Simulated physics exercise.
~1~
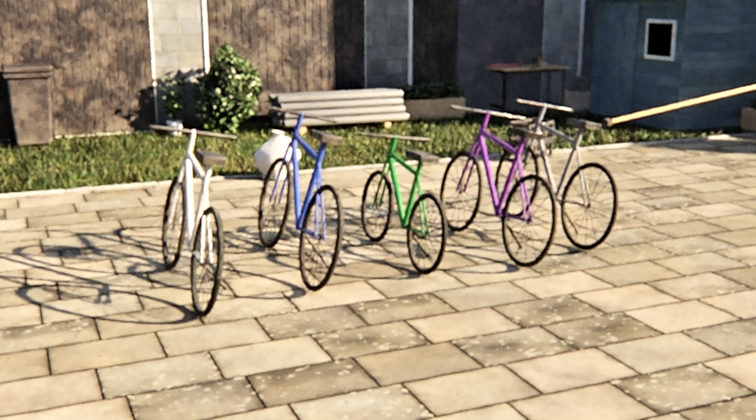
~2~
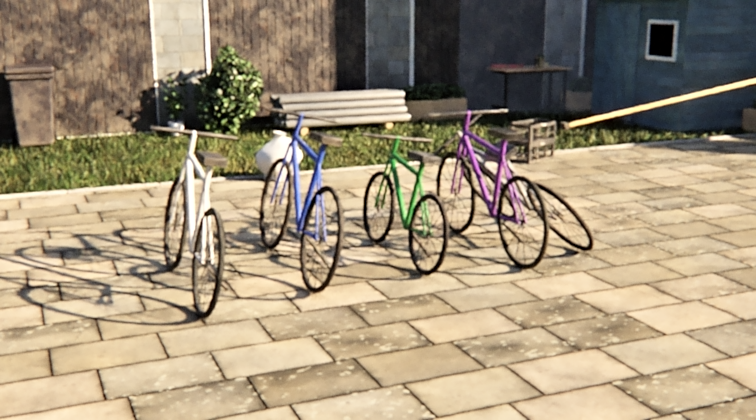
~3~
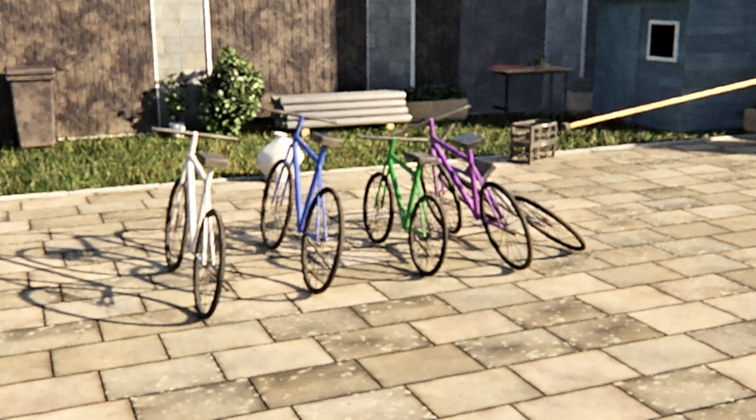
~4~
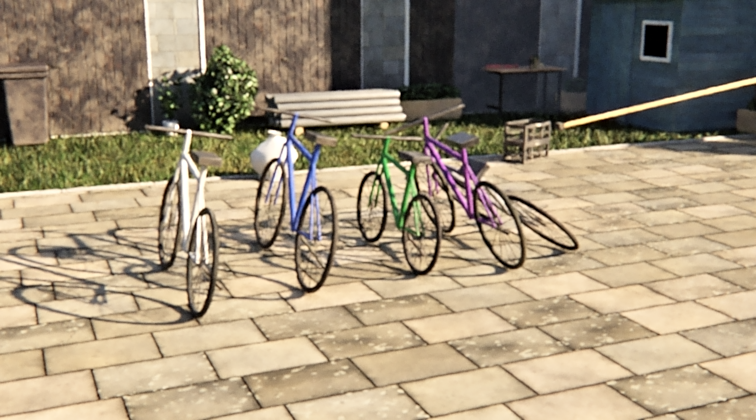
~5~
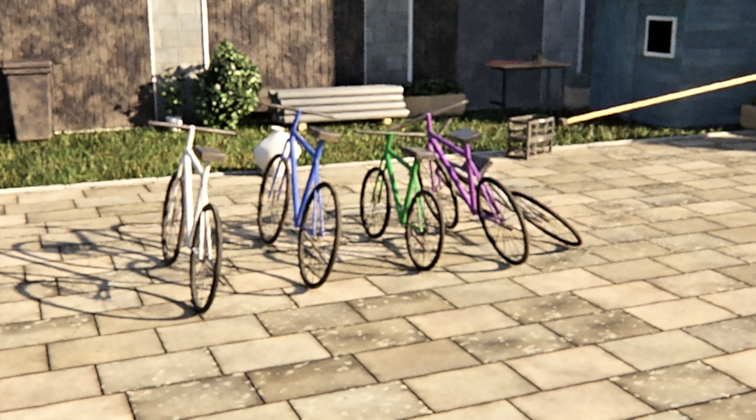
To begin with, five bicycles stand in a row on a sunlit paved yard, with a grey one at the right end beside a long wooden pole. The grey bicycle tips over to the left against the purple one, which starts to lean as the pole also shifts a little left. The grey bicycle sinks lower behind its neighbour, and the purple bicycle tilts further left toward the green one. Then the movement stops. At the end, the purple bicycle rests at a clear slant, the grey one lies low behind it, and the green, blue and white bicycles remain upright.
